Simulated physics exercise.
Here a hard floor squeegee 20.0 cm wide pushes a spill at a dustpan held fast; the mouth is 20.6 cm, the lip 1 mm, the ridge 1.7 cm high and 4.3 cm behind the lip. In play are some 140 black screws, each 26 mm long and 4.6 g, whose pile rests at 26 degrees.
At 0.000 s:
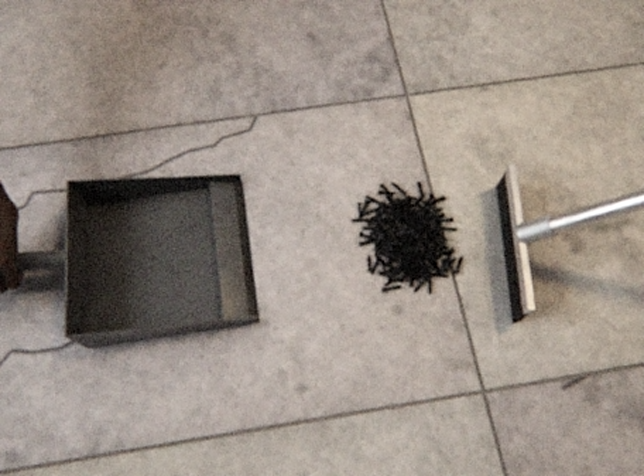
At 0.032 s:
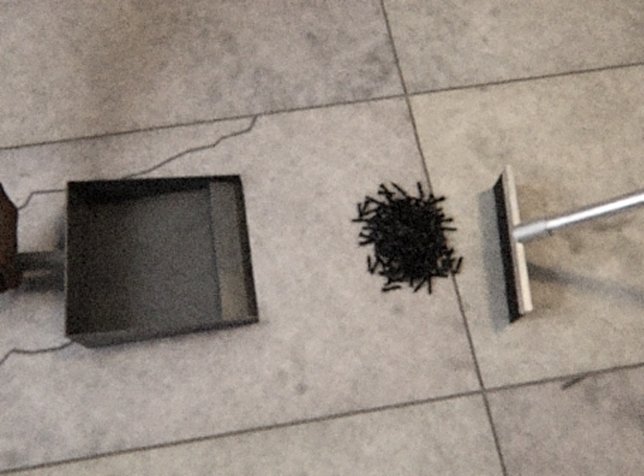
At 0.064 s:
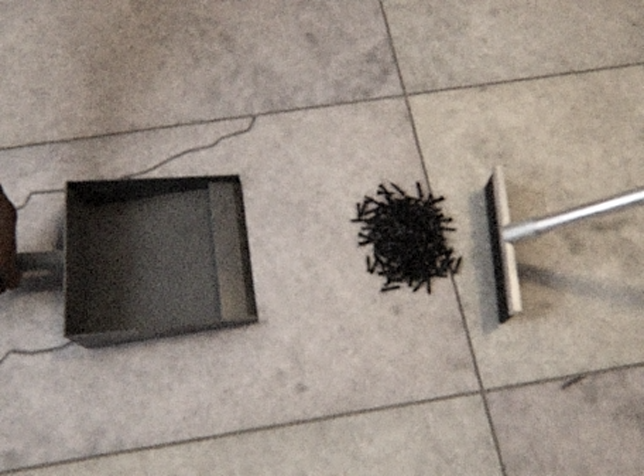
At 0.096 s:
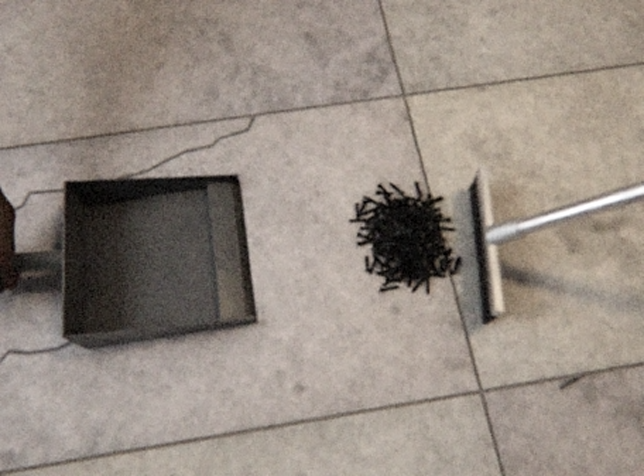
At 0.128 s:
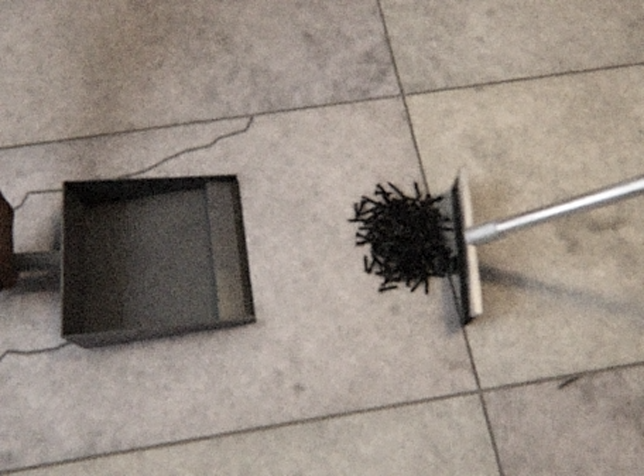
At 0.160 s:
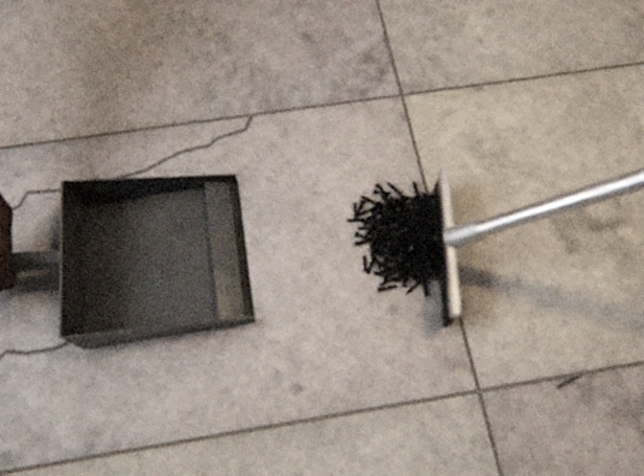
On a grey tiled floor, a squeegee sliding left and pressing into a pile of black screws, a dark dustpan opposite.
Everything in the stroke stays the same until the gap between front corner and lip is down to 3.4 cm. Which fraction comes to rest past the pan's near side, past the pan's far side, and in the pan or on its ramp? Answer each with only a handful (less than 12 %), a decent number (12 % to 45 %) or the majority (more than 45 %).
Past the pan's near side: Only a handful; past the pan's far side: Only a handful; in the pan or on its ramp: A decent number.
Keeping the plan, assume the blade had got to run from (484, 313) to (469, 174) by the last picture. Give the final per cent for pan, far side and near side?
Final per cent - pan 5, far 0, near 0.
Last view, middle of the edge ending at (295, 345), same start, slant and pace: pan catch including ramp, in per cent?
About 5 per cent.
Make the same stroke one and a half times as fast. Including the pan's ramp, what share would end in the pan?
It would be around 50 per cent.
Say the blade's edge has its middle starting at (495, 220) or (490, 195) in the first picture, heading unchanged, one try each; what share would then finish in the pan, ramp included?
30 and 20 per cent, roughly.
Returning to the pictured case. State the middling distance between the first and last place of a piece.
22 cm or so.
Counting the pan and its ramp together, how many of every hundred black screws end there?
Some 25 per cent.
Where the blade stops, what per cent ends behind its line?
Around 5 per cent.
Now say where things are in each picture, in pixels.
Blade from (528, 310) to (510, 171), moved 0.0 cm, 0 of the pieces shifted so far; middle of the pieces at (405, 233); pan at (155, 263), in the first frame.
Blade from (525, 310) to (506, 171), moved 0.4 cm, 0 of the pieces shifted so far; middle of the pieces at (405, 233), in the second frame.
Blade from (514, 311) to (497, 172), moved 1.6 cm, 0 of the pieces shifted so far; middle of the pieces at (404, 233), in the third frame.
Blade from (497, 311) to (481, 173), moved 3.6 cm, 0 of the pieces shifted so far; middle of the pieces at (402, 233), in the fourth frame.
Blade from (476, 313) to (462, 174), moved 6.0 cm, 0 of the pieces shifted so far; middle of the pieces at (401, 233), in the fifth frame.
Blade from (455, 314) to (442, 174), moved 8.5 cm, 48 of the pieces shifted so far; middle of the pieces at (399, 232); pan at (150, 263). Its pace works out near 0.77 m/s, heading 5 degrees away from the viewer's side, in the sixth frame.
After 0.31 s, middle of the blade 15 cm from the lip; 0 % over the lip, far side 0 %, near side 0 %.
After 0.40 s, middle of the blade 8 cm from the lip; 0 % over the lip, far side 0 %, near side 0 %.
After 0.63 s, middle of the blade 5 cm from the lip; 25 % over the lip, far side 5 %, near side 0 %.
At rest (1.2 s), near side 0 %, far side 5 %, pan 25 %, in front of the lip or behind the blade 75 %.
